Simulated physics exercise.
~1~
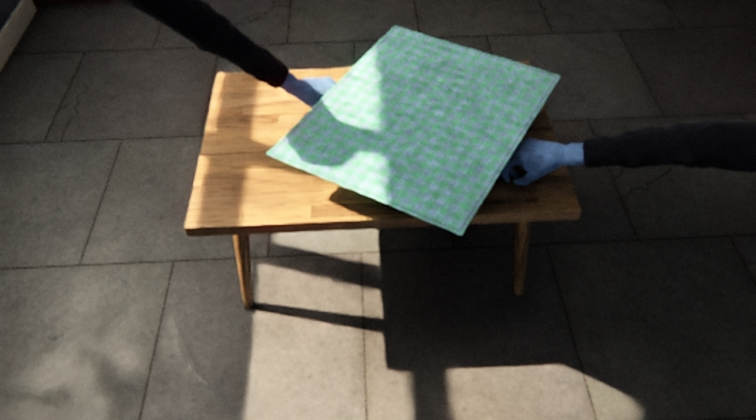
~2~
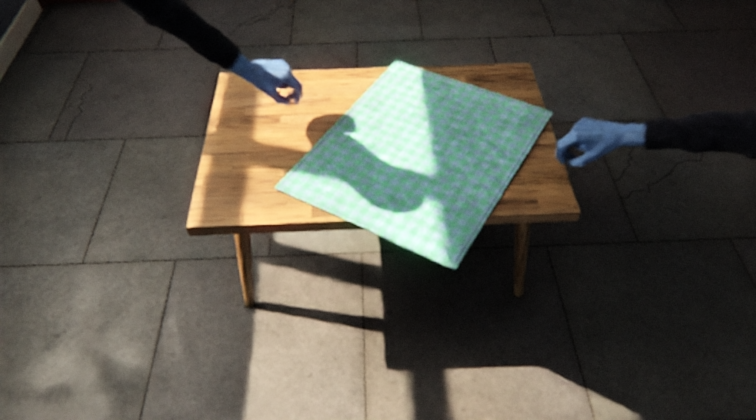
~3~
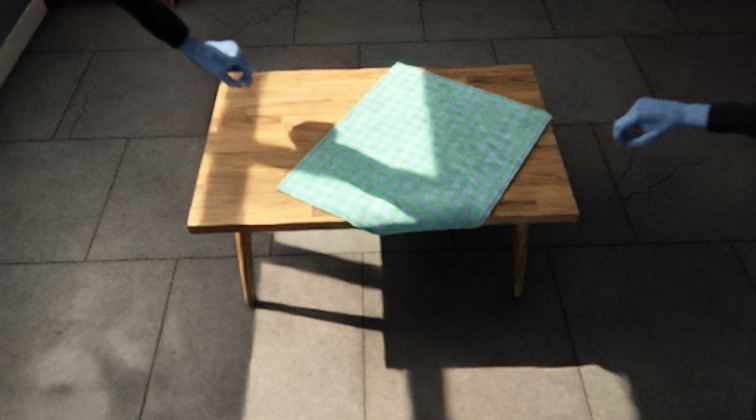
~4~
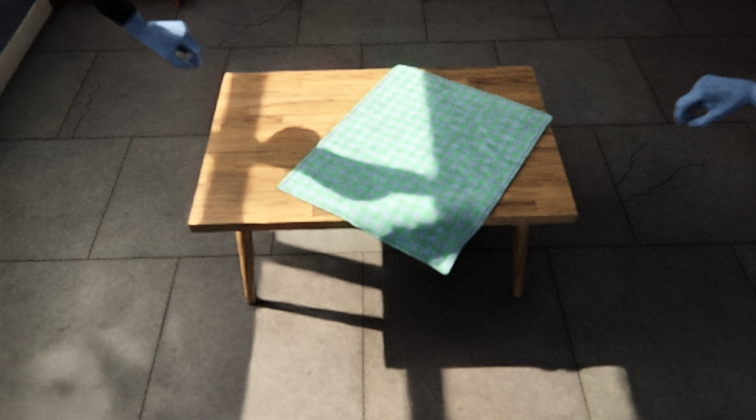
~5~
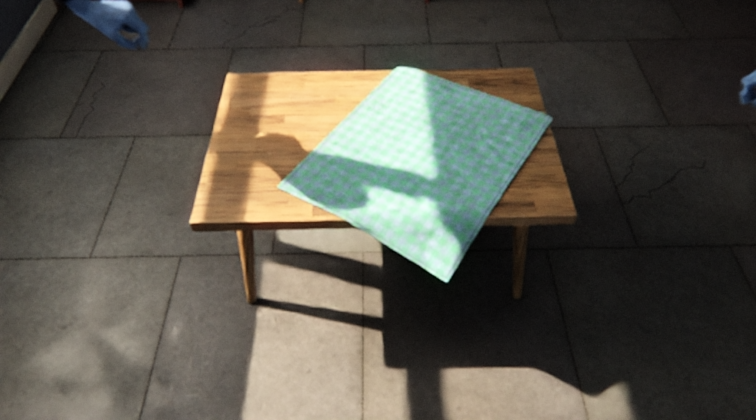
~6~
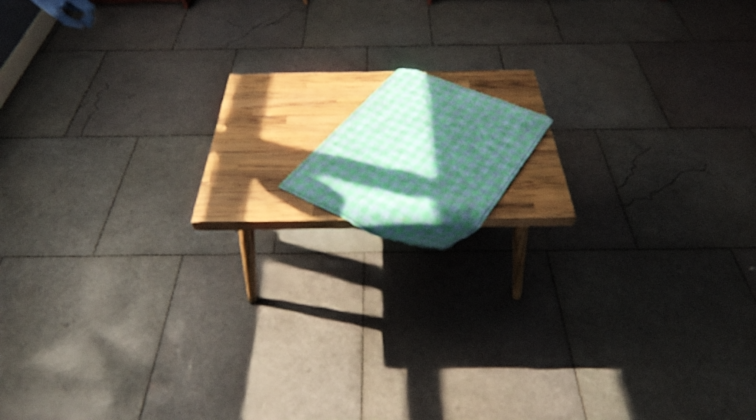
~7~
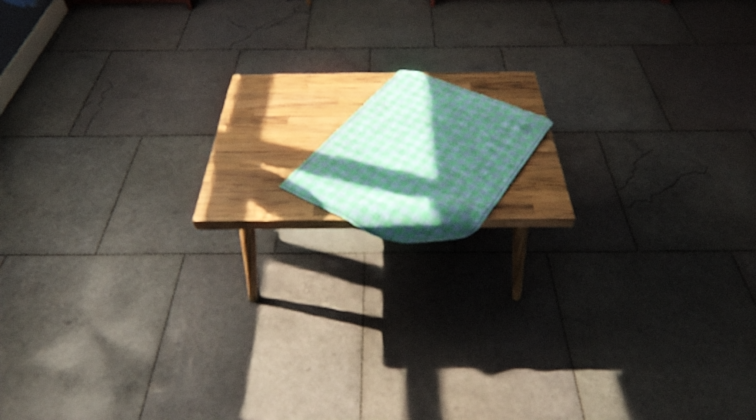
The clip opens on a wooden table standing on dark stone tiles in patchy sunlight, with two blue-gloved hands holding a green checked scarf flat and at an angle above it. The hands let go, and the scarf drops onto the tabletop with its near corner jutting past the front edge. As the hands draw away to the left and right, that loose corner folds down, swings outward and dips again. The hands leave the view while most of the cloth stays put. At the end the scarf still lies on the table, its corner drooping over the front edge.
